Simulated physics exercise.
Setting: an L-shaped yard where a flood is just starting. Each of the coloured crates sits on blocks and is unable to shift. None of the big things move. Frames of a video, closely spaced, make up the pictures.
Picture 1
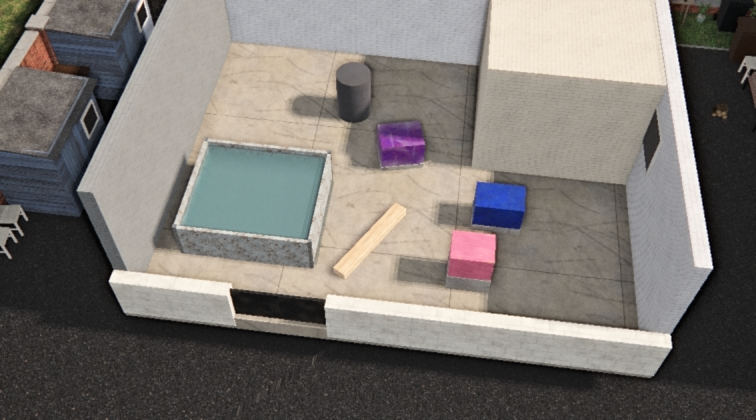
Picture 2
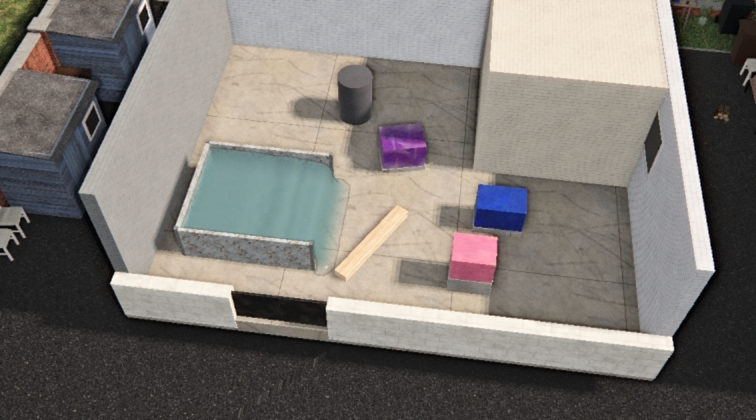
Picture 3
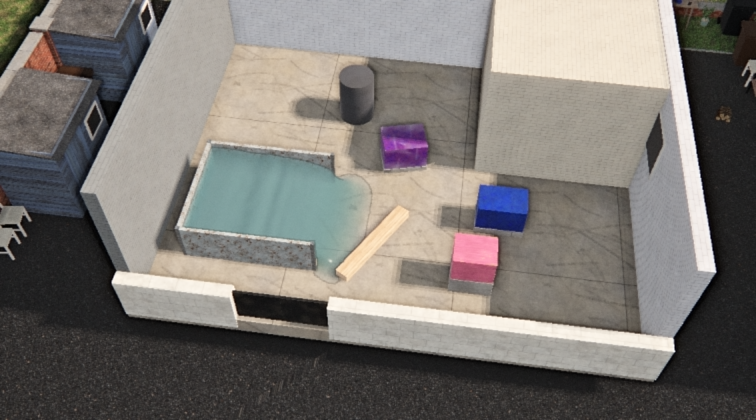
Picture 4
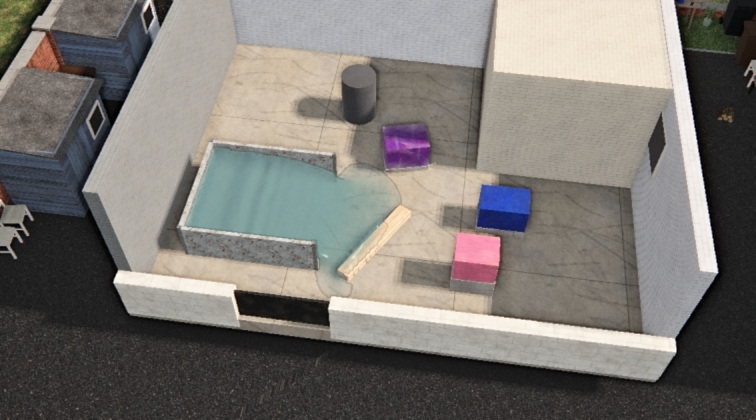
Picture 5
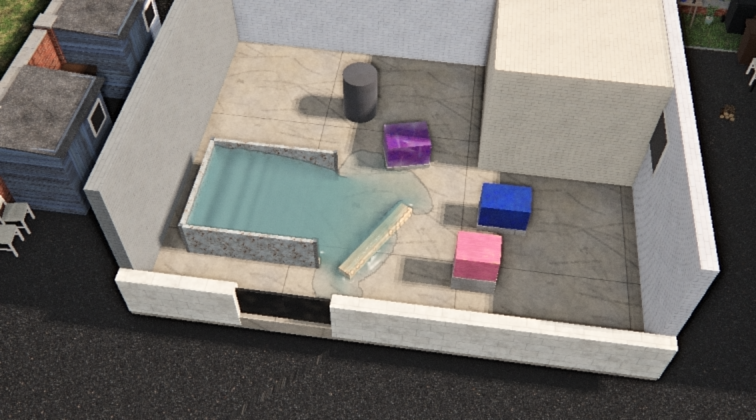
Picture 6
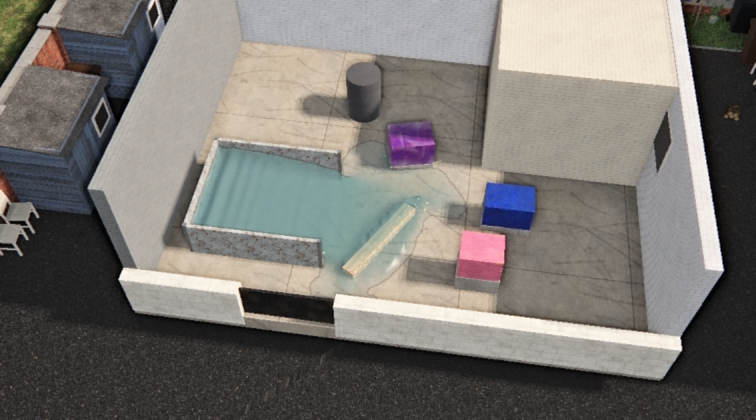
Water pours from the right side of an open tank and spreads around a wooden plank.
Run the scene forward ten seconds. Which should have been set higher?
Outcome: The purple crate will be caught by the water; the blue crate will be caught by the water; the pink crate will be missed by the water.
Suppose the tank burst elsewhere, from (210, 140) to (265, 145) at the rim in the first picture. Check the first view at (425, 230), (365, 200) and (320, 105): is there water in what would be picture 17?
Untouched, untouched, soaked.
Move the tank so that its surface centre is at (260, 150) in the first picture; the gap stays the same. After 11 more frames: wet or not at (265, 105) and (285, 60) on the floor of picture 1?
The first spot is not reached, while the second is not reached.
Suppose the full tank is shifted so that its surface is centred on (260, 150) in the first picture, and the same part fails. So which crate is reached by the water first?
I'd say the crate marked purple is first.
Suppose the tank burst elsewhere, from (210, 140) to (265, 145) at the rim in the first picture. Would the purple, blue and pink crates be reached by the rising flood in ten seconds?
I'd expect the purple crate goes wet, the blue crate remains untouched, and the pink crate remains untouched.
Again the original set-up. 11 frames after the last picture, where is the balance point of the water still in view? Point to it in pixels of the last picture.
I'd mark it close to (373, 222).
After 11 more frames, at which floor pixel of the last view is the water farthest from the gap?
Near (630, 189).
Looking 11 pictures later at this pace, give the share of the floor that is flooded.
Around 45 in a hundred.
A moment on, water covers 30 % of the floor; the purple crate water round its plinth, the blue crate water round its plinth, the pink crate water round its plinth.
Next, water covers 45 % of the floor; the purple crate water round its plinth, the blue crate water round its plinth, the pink crate water round its plinth.
Then, water covers 70 % of the floor; the purple crate water round its plinth, the blue crate water round its plinth, the pink crate water round its plinth.
Later, water covers 90 % of the floor; the purple crate water round its plinth, the blue crate water round its plinth, the pink crate water round its plinth.
In the end, water covers 100 % of the floor; the purple crate was topped, the blue crate was topped, the pink crate stayed above the water.
